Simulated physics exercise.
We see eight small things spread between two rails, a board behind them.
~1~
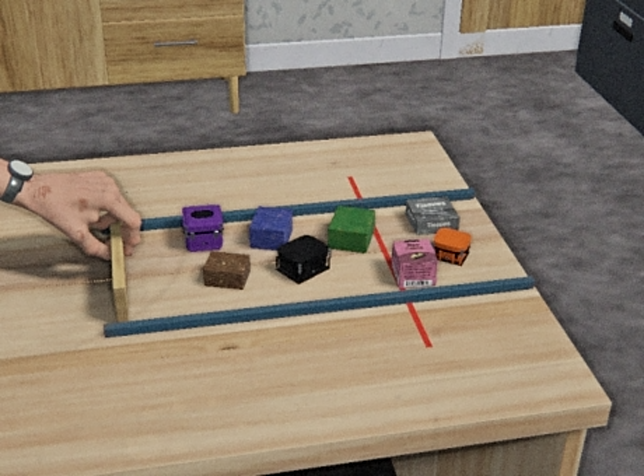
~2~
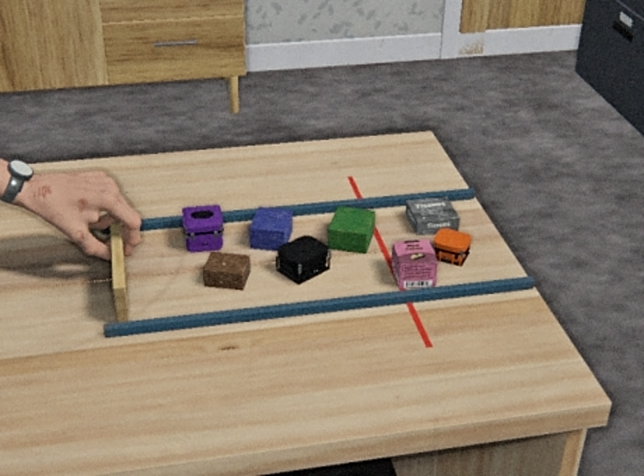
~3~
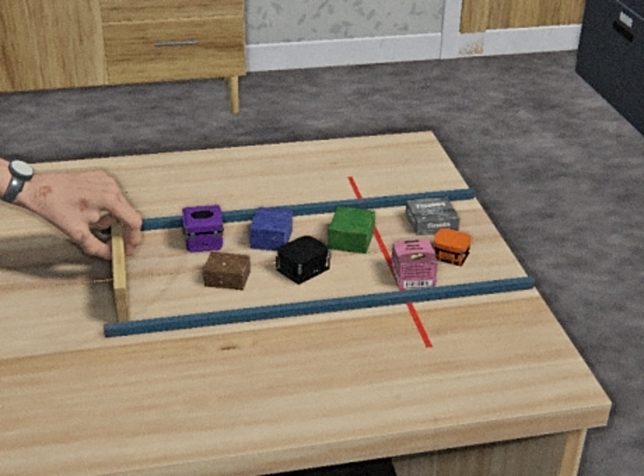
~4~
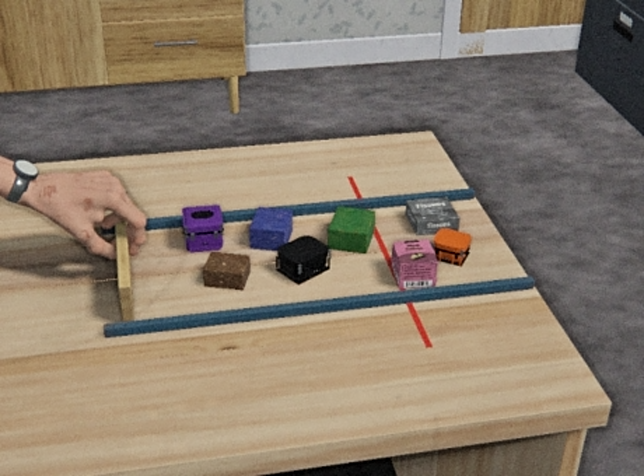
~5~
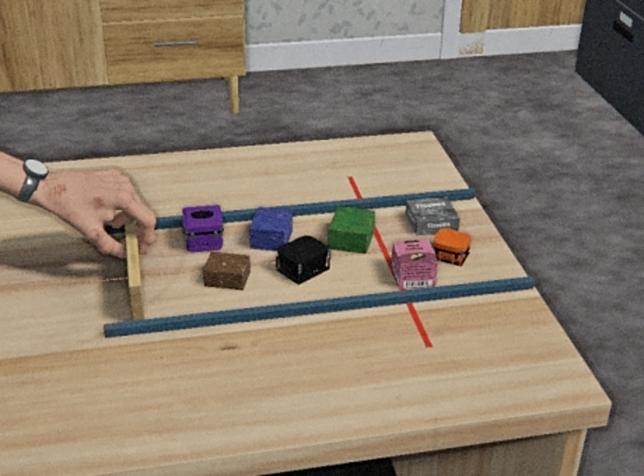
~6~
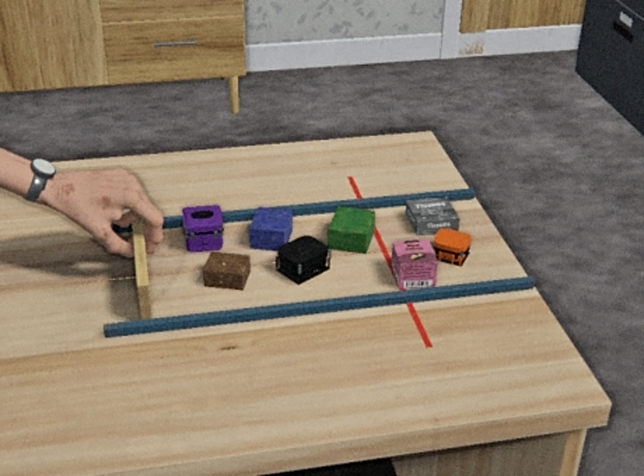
A hand wearing a watch holds a wooden board still between two blue rails, then slides it slightly right toward eight small boxes and blocks, which stay in place on the table, some near a red tape line.
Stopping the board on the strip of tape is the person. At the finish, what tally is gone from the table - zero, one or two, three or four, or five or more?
The tally gone is one or two.
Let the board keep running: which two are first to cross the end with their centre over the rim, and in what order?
It's the grey box and then the orange case.
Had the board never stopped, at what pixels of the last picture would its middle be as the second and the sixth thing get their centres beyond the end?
I'd say close to (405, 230), then close to (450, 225).
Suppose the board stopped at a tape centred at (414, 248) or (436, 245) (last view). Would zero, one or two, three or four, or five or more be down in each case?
Going through them one at a time, I'd put it at one or two and then three to four.
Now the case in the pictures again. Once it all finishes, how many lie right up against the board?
Contact count: 2.
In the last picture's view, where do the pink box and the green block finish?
Pink box: (495, 261); green block: (465, 218).
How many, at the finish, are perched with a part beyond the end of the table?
The answer comes to 0.
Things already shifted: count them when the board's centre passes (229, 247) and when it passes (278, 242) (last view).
The count reaches 3 first and 5 second.
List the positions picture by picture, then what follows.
Orange case (451, 247); grey box (432, 215); pink box (414, 263); board (119, 258); tape (384, 251), in the first picture.
Grey box (432, 216); black case (303, 260), in the second picture.
Pink box (414, 264); board (119, 258), in the third picture.
Orange case (451, 248); brown block (227, 271), in the fourth picture.
Grey box (432, 216); blue block (272, 229), in the fifth picture.
Orange case (451, 248); grey box (432, 216); pink box (414, 264); board (141, 256); tape (384, 251), in the sixth picture.
A little later, none off yet; orange case at rest near (451, 248); grey box at rest near (432, 216); pink box at rest near (414, 264).
When it is over, the number that fall off is one or two; down, grey box.
